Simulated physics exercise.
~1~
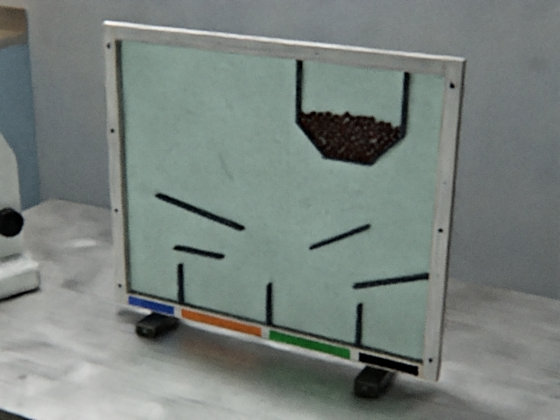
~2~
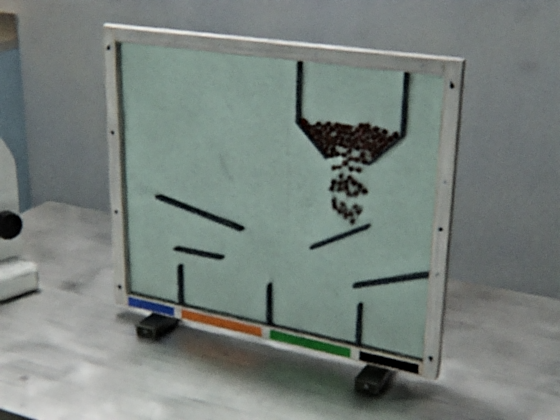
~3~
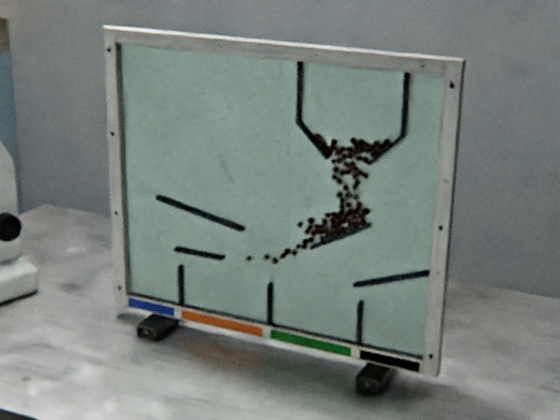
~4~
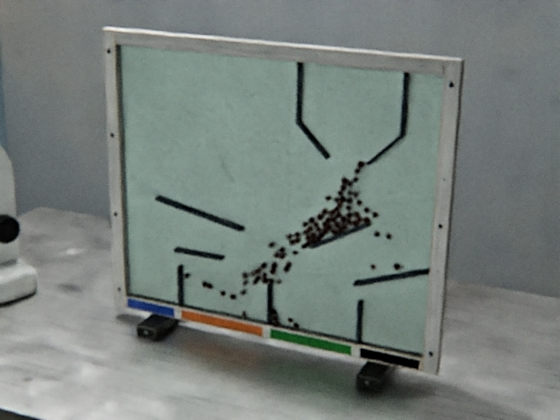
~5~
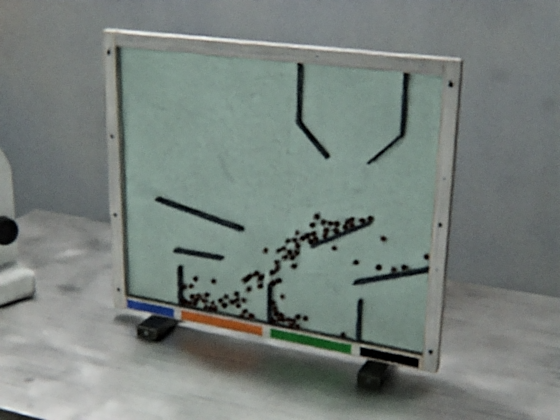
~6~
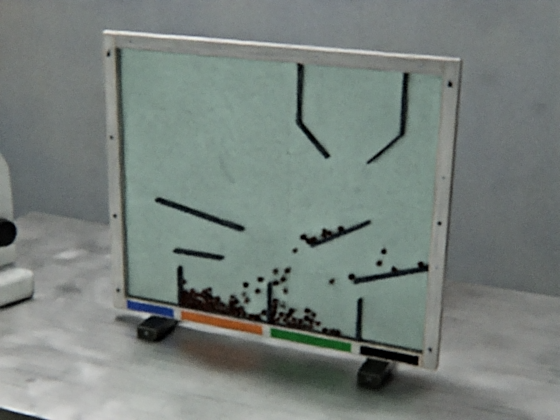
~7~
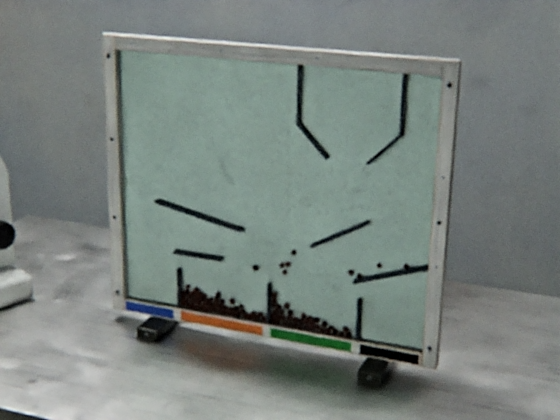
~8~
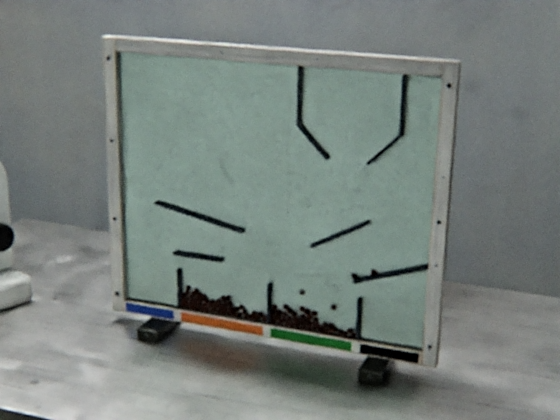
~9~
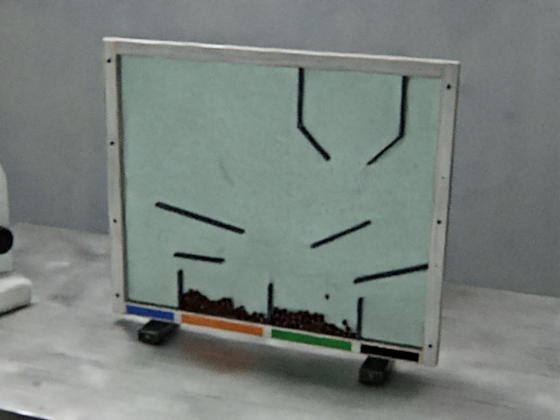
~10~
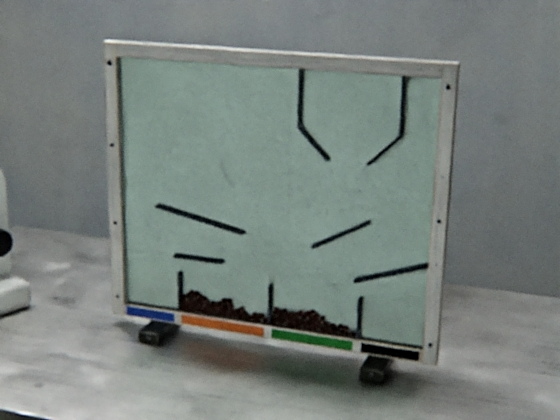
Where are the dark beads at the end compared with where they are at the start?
At the start the beads are held together in the hopper at the upper right of the panel. By the end they lie in the orange and green bins along the bottom, lower and further left.
